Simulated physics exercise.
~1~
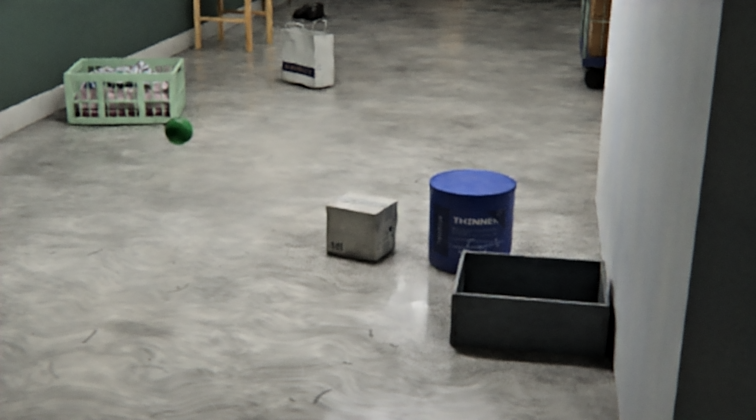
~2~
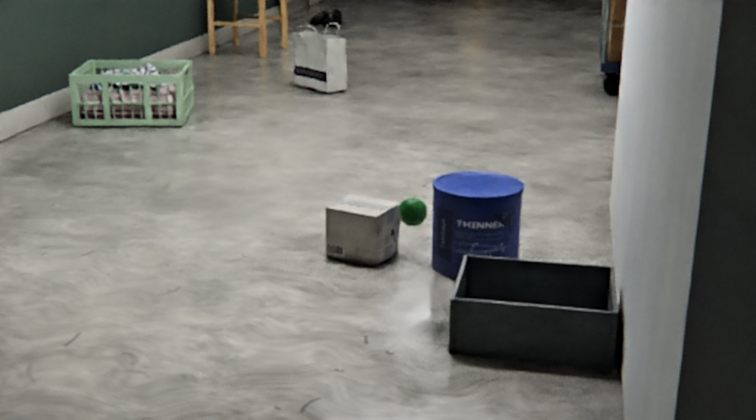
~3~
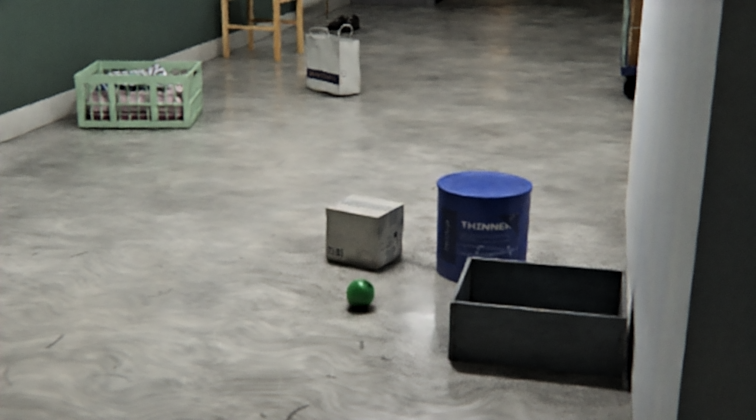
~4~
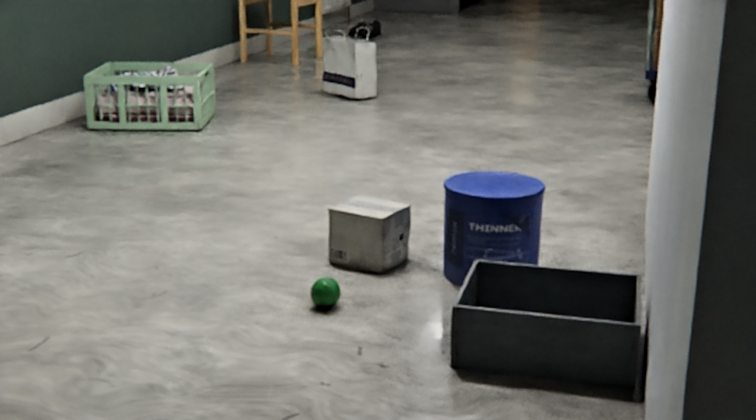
On a smooth grey concrete floor in a room, seen from slightly above by a camera drifting gently sideways, an open dark box sits empty at the lower right. A blue pail stands just behind it, with a small white parcel to the pail's left, while a green crate and a white bag rest farther back. A green apple flies through the air from the left towards the pail and parcel. It then drops back leftward to the floor in front of the parcel. It moves slightly farther left and ends outside the box, with the pail and parcel still in place.
